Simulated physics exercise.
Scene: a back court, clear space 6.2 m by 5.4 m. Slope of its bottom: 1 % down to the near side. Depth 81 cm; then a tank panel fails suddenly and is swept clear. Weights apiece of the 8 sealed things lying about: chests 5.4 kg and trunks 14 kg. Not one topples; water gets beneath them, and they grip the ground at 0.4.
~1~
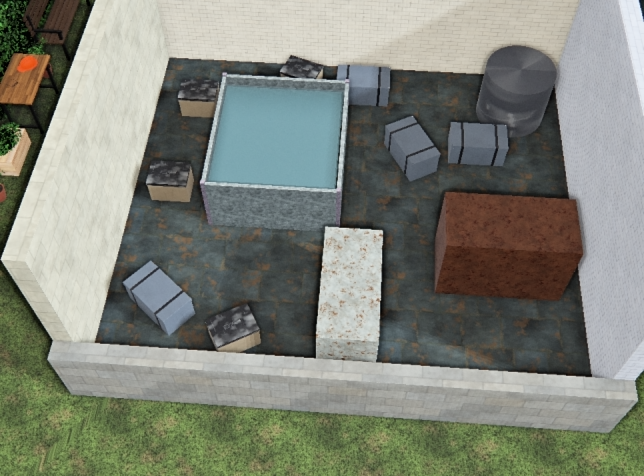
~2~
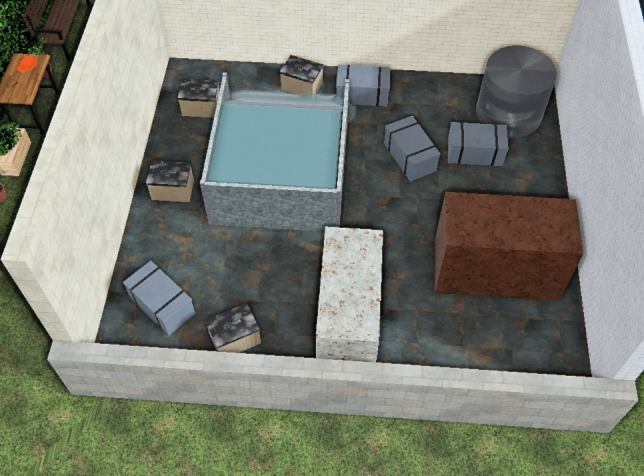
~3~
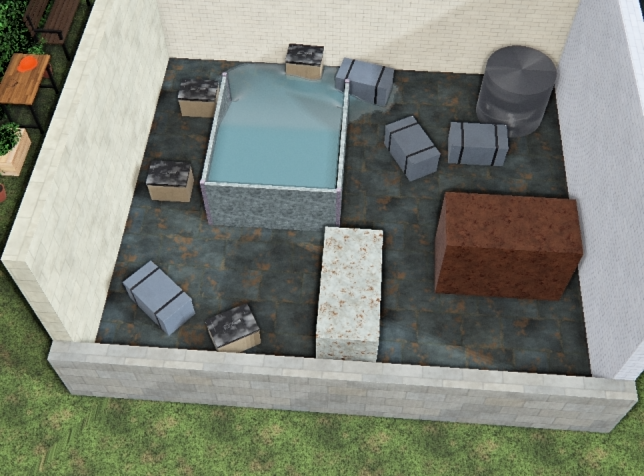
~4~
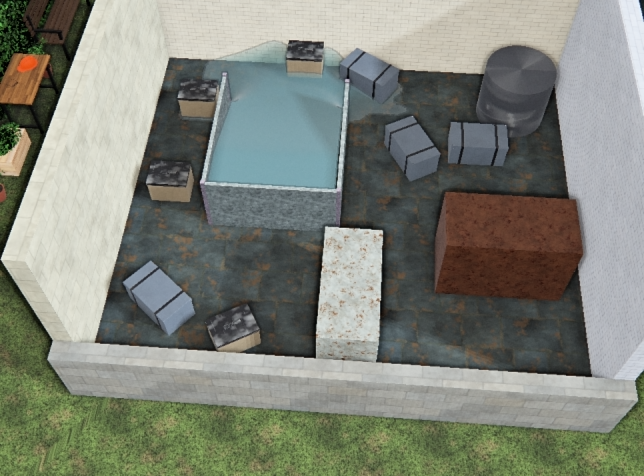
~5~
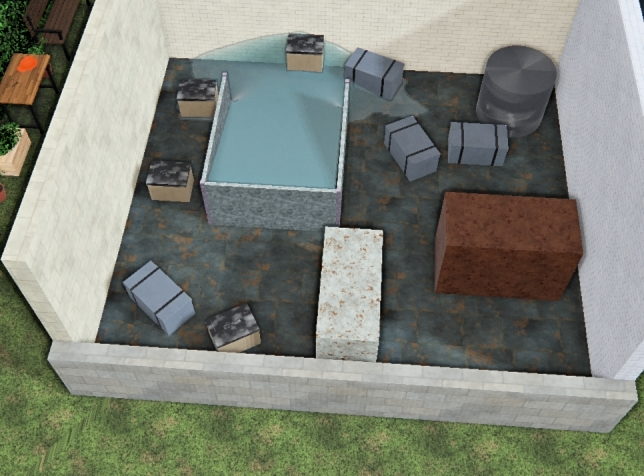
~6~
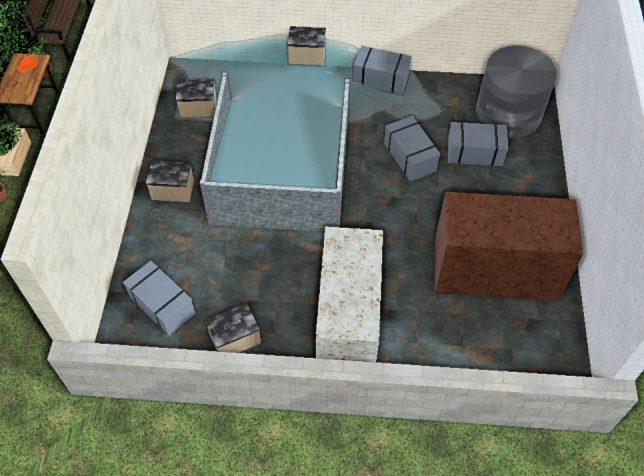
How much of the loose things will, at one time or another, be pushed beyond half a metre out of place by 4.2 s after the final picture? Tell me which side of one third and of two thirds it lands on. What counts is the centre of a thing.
The portion is two thirds plus.
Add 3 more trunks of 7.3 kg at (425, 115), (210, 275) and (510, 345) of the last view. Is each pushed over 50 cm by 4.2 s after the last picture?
So it's gets above, then gets above, then stays below.
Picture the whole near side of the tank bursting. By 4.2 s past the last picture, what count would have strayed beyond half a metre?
Count: 5.
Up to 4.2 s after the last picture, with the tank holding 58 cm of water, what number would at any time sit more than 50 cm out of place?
Then it comes to 7.
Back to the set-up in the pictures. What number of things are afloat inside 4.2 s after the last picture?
At that time the total is 6.
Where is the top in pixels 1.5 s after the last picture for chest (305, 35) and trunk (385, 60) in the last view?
About (420, 62) for the first and (460, 126) for the second.
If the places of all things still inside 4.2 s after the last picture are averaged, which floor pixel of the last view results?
They're centred close to (344, 241).
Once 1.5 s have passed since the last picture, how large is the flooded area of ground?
About 16 m2.
Then, 0.4 s after the last picture 1 of 8 are over 50 cm from their spots; 1 afloat.
Then, 1.5 s after the last picture 4 of 8 are over 50 cm from their spots; 3 afloat.
Then, 2.8 s after the last picture 7 of 8 are over 50 cm from their spots; 4 afloat.
Then, 4.2 s after the last picture 8 of 8 are over 50 cm from their spots, and 8 have been at some point; 6 afloat.
